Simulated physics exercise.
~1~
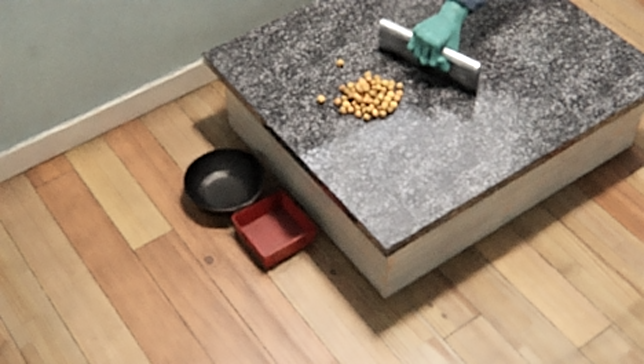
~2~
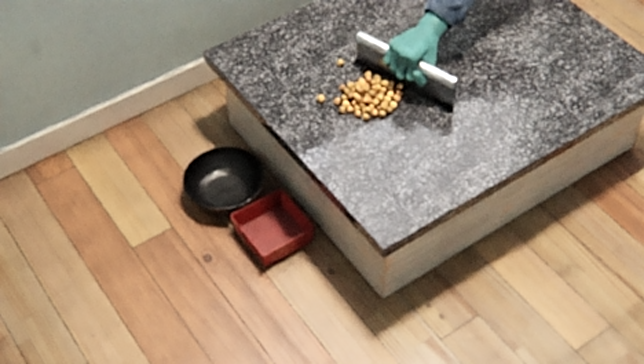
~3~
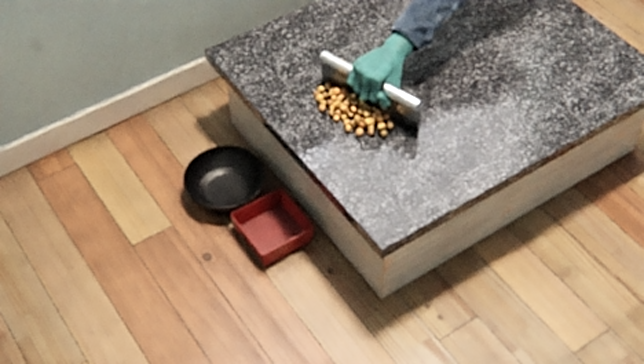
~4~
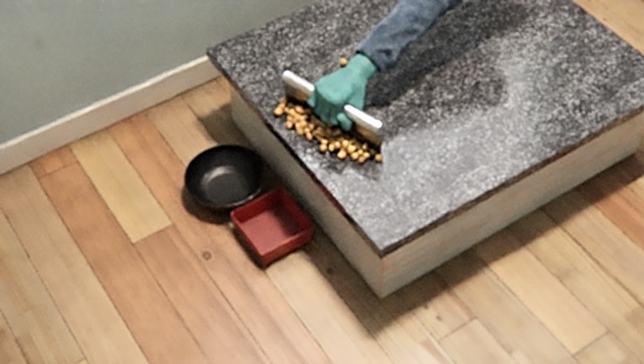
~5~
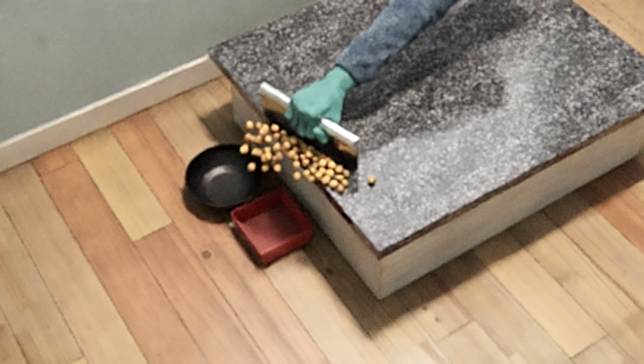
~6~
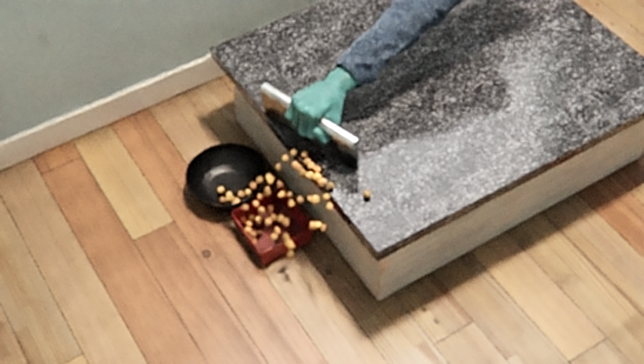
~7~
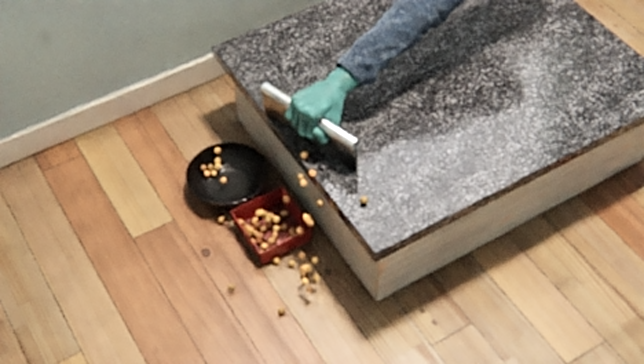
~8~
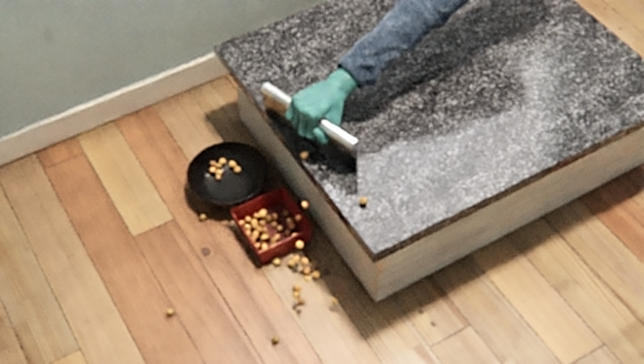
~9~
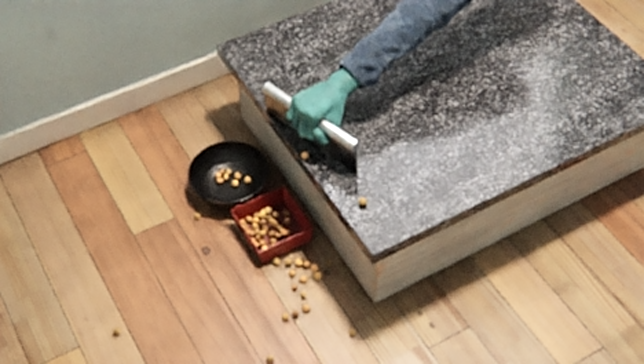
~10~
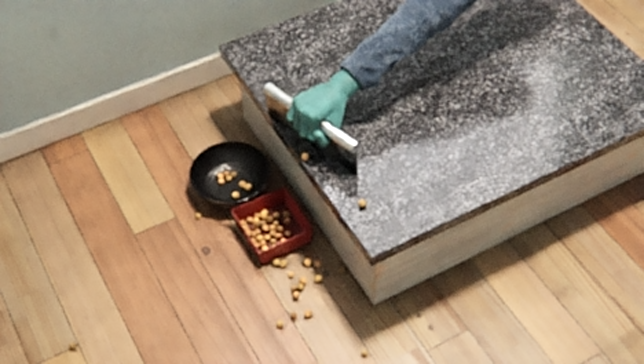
In a room with a plank floor and a pale green wall, seen from above at an angle, a low platform with a speckled grey top stands beside a black bowl and a red square tin. A green-gloved hand holds a flat scraper near a heap of small tan beads. The hand pushes the scraper left and toward the viewer, gathering the beads and spreading them along the edge. It stops there as they pour over, many landing in the tin, a few in the bowl, and others scattering across the floor. A couple stay on top beside the still scraper.
